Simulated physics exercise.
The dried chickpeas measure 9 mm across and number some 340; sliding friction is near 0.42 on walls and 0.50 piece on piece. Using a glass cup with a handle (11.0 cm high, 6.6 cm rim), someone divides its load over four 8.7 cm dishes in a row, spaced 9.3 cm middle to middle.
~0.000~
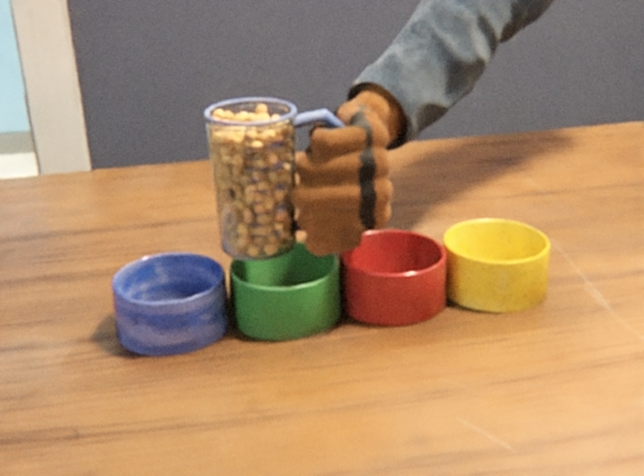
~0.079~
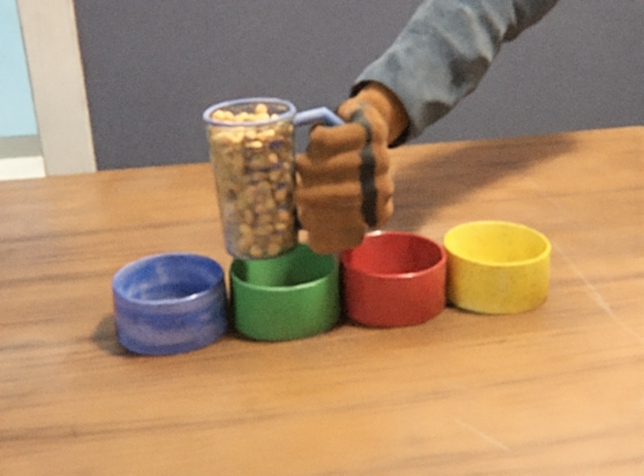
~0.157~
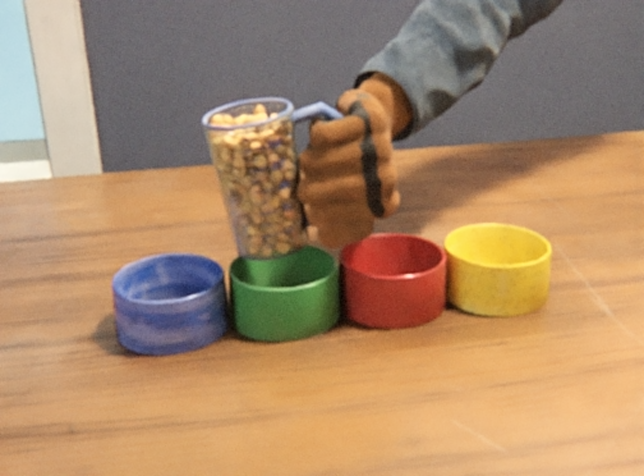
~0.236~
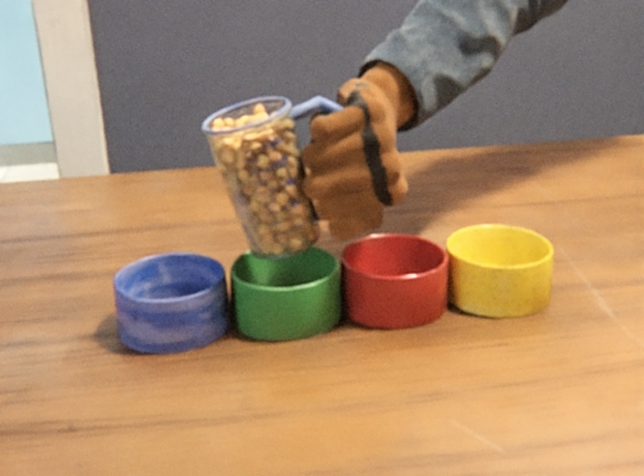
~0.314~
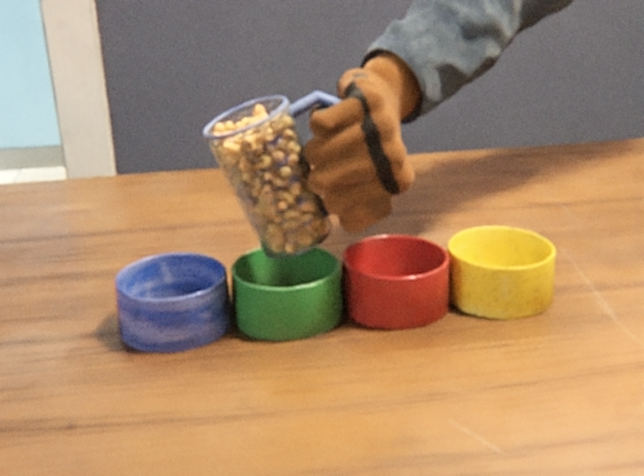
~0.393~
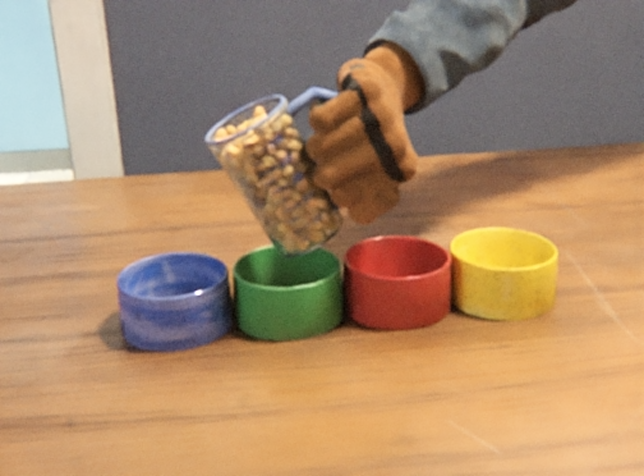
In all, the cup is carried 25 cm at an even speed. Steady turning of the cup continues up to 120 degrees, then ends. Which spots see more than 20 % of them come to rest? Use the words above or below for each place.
Red: Below; blue: Below; green: Above; yellow: Below; counter: Below.
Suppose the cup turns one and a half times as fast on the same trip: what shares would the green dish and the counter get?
That gives green 80 with 10 for the counter.
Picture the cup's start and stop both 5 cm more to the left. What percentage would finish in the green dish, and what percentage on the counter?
Shares - green 30 / counter 20.
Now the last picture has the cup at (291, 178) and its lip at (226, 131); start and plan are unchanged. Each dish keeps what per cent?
Red 90; blue 0; green 0; yellow 0.
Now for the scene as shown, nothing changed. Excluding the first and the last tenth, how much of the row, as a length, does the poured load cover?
6 cm, roughly.
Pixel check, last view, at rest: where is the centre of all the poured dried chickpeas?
Resting centre estimate: Around (289, 282).
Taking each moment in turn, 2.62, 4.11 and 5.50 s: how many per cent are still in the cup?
Going in order, it reads 0, then 0, and finally 0 per cent.
Then, at 2.62 s, tilt 120 degrees; cup holds 0 %, blue 5 %, green 90 %.
After 4.11 s, tilt 120 degrees; cup holds 0 %, blue 5 %, green 90 %.
After 5.50 s, tilt 120 degrees; cup holds 0 %, blue 5 %, green 90 %.
By 5.8 s all is still; red 0 %, blue 5 %, green 90 %, yellow 0 %, counter 5 %.
